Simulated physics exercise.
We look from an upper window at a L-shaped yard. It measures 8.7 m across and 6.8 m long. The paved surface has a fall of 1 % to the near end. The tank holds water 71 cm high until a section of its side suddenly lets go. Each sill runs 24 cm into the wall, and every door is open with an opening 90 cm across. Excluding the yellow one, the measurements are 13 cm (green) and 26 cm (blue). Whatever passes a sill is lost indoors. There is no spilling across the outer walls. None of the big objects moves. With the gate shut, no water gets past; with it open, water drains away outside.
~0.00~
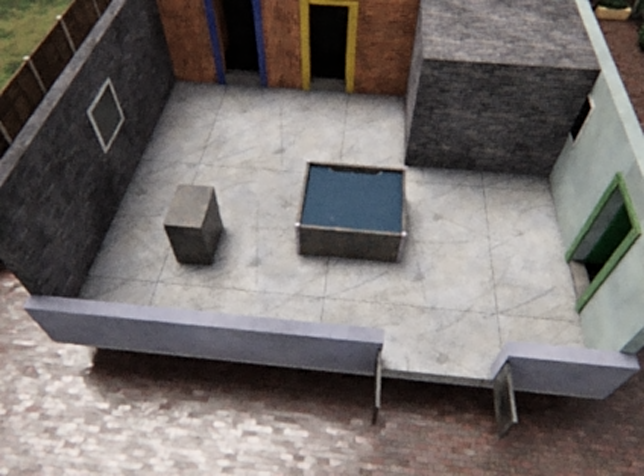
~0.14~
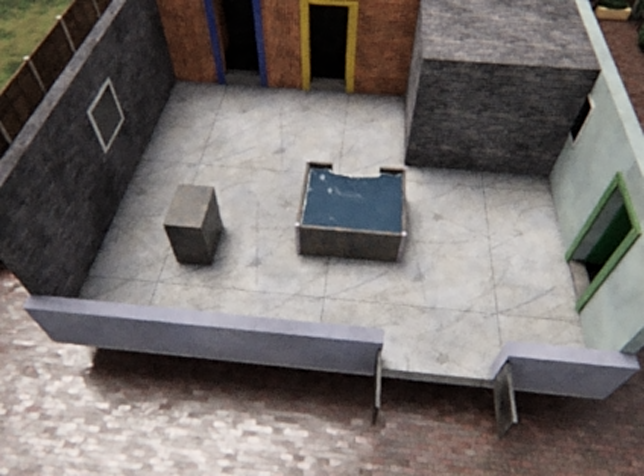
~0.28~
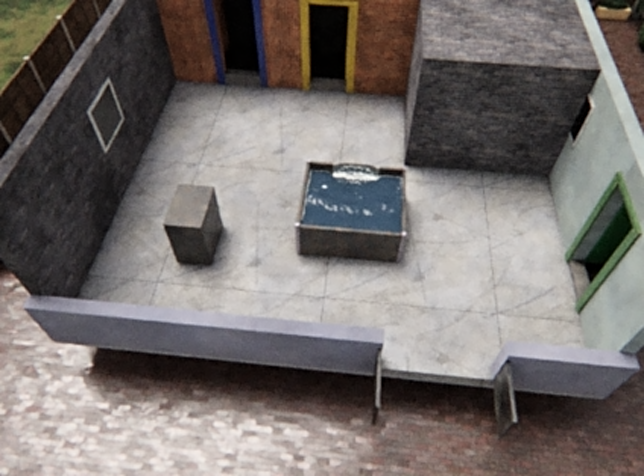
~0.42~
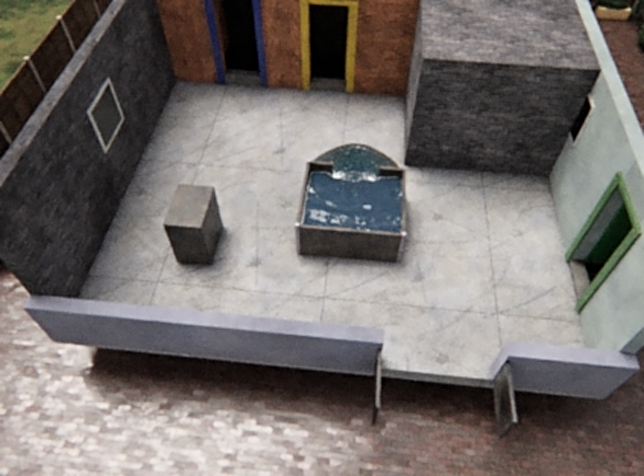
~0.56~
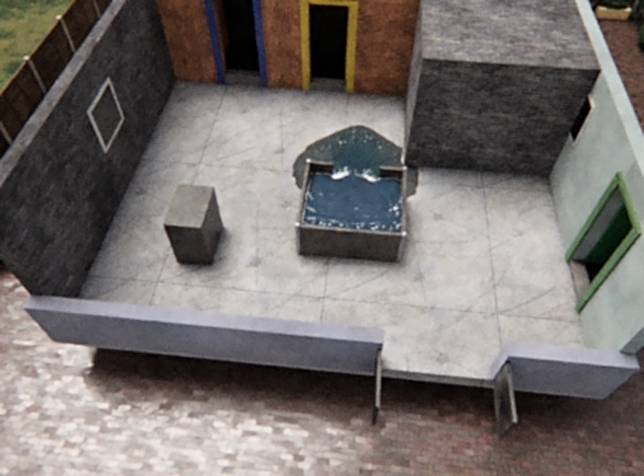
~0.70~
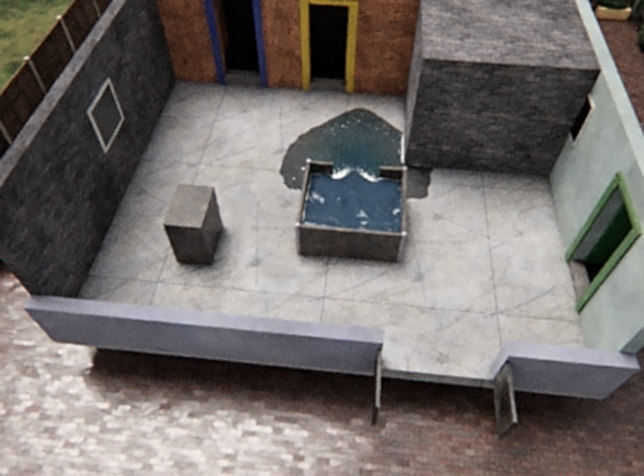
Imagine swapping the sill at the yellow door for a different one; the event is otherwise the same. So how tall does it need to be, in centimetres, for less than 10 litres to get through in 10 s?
It would need to be around 20 cm tall.
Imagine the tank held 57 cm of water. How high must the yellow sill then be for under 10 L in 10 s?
Roughly 15 centimetres.
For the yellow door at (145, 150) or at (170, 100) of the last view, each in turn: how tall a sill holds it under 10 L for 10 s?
Minimums: About 8.5 cm and 16 cm.
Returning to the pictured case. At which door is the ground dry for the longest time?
Last in line is the green one.
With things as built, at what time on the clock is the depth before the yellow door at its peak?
I'd say near 2.2 seconds.
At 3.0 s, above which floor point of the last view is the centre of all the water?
The water is centred around (337, 159) in the last picture's pixels.
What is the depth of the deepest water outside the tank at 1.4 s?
About 41 cm.
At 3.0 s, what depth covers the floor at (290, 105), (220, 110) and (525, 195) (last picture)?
Roughly 14, 5 and 1 cm, in turn.
After 1.4 s water covers 20 % of the floor, deepest (41 cm) near (402, 99); 19 cm at the yellow door, 0 litres in over its 19 cm sill.
After 3.0 s water covers 25 % of the floor, deepest (24 cm) near (386, 123); 18 cm at the yellow door, 12 litres in over its 19 cm sill.
After 10.0 s water covers 75 % of the floor, deepest (14 cm) near (67, 323); 5 cm at the yellow door, 13 litres in over its 19 cm sill.
At the yellow door as built, the water arrived by 1.1 s and peaked near 24 cm at 2.2 s.
Run again over the same 10 s with other heights there, 18 litres in over 18 cm, 1 litre over 24 cm. The limit of 10 litres is kept from about 20 cm up.
